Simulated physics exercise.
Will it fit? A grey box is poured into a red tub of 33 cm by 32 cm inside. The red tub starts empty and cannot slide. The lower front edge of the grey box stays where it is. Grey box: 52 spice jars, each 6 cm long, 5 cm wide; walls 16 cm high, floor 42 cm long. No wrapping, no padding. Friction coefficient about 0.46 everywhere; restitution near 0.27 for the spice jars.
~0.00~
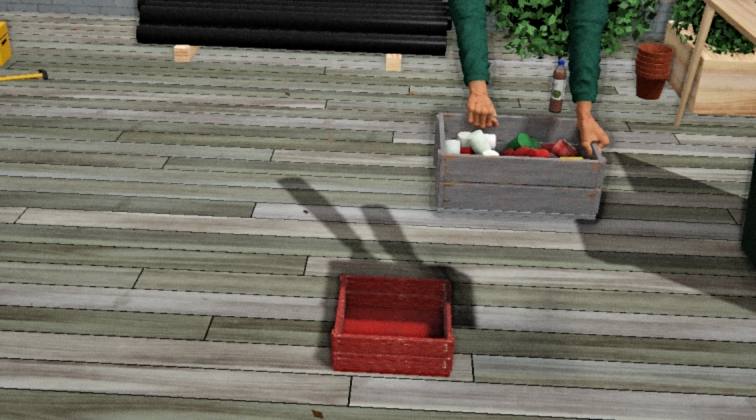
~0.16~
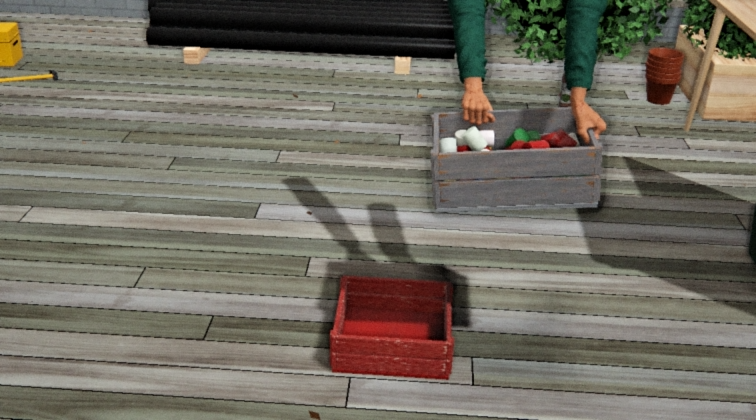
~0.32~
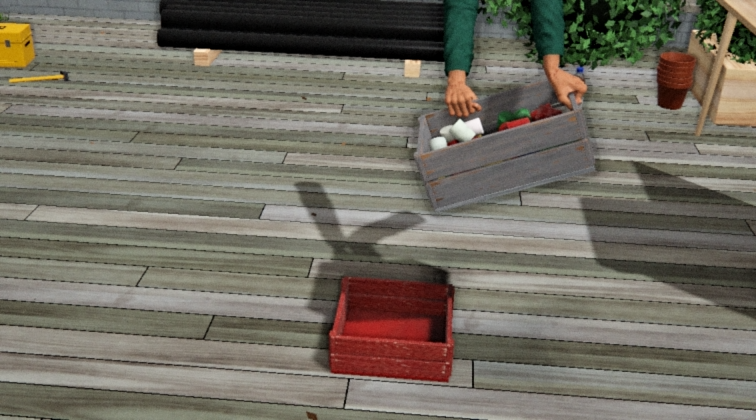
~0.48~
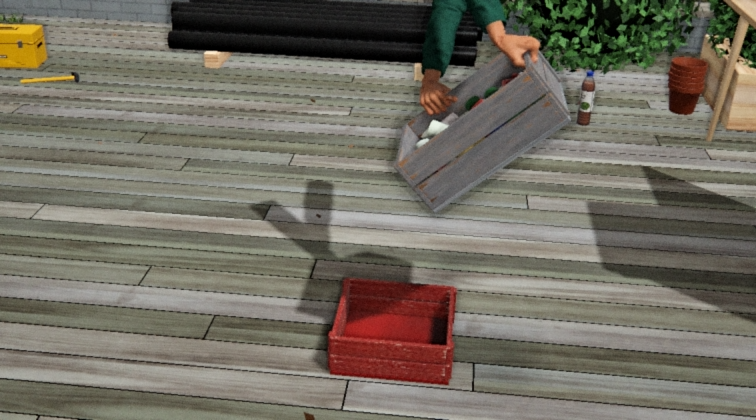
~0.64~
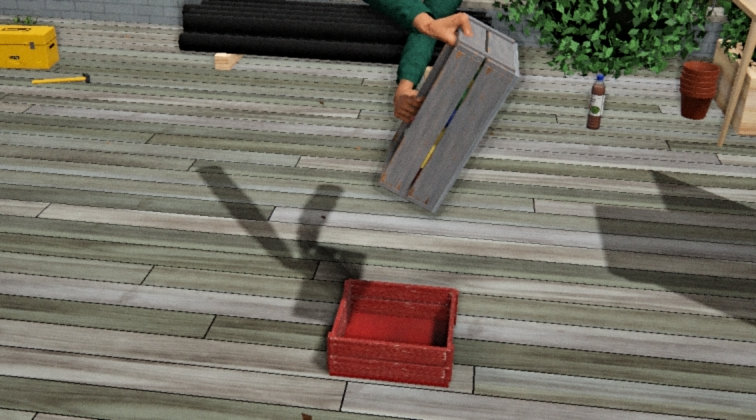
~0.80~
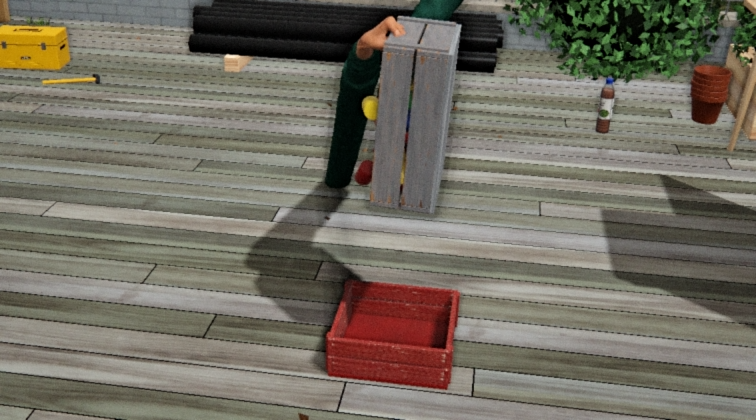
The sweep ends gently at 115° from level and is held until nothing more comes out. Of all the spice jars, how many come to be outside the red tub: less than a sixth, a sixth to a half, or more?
Expect upwards of half of the load outside the red tub.
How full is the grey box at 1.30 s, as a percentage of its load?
Some 20 per cent.
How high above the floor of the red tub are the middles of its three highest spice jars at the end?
About 3 cm.
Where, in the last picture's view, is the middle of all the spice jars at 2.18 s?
Around (258, 325).
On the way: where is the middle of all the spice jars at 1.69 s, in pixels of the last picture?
Around (269, 330).
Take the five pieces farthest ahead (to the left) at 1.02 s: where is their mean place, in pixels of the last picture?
Near (297, 261).
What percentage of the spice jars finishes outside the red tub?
Some 90 per cent of them.
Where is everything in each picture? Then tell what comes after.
In the first frame (places track the rim corner closest to us here; the camera moves round a little), grey box (599, 161); red tub (448, 340); tipped 0°; all still inside.
In the second frame, grey box (595, 147); tipped 6°.
In the third frame, grey box (574, 111); tipped 21°.
In the fourth frame, grey box (526, 71); tipped 42°.
In the fifth frame, grey box (455, 48); tipped 65°.
In the sixth frame, grey box (383, 51); red tub (446, 351); tipped 87°; 2 out, the lowest jar at (366, 173).
After 1.02 s, tilt 109°; 31 still in the grey box, 1 outside the red tub and 20 in the air.
After 1.30 s, tilt 115°; 10 still in the grey box, 1 in the red tub, 25 outside the red tub and 16 in the air.
After 1.69 s, tilt 115°; 1 in the red tub, 43 outside the red tub and 8 in the air.
Outcome (at 2.18 s), 4 in the red tub and 48 outside the red tub. Asked share, 48 of 52, 92 per cent.
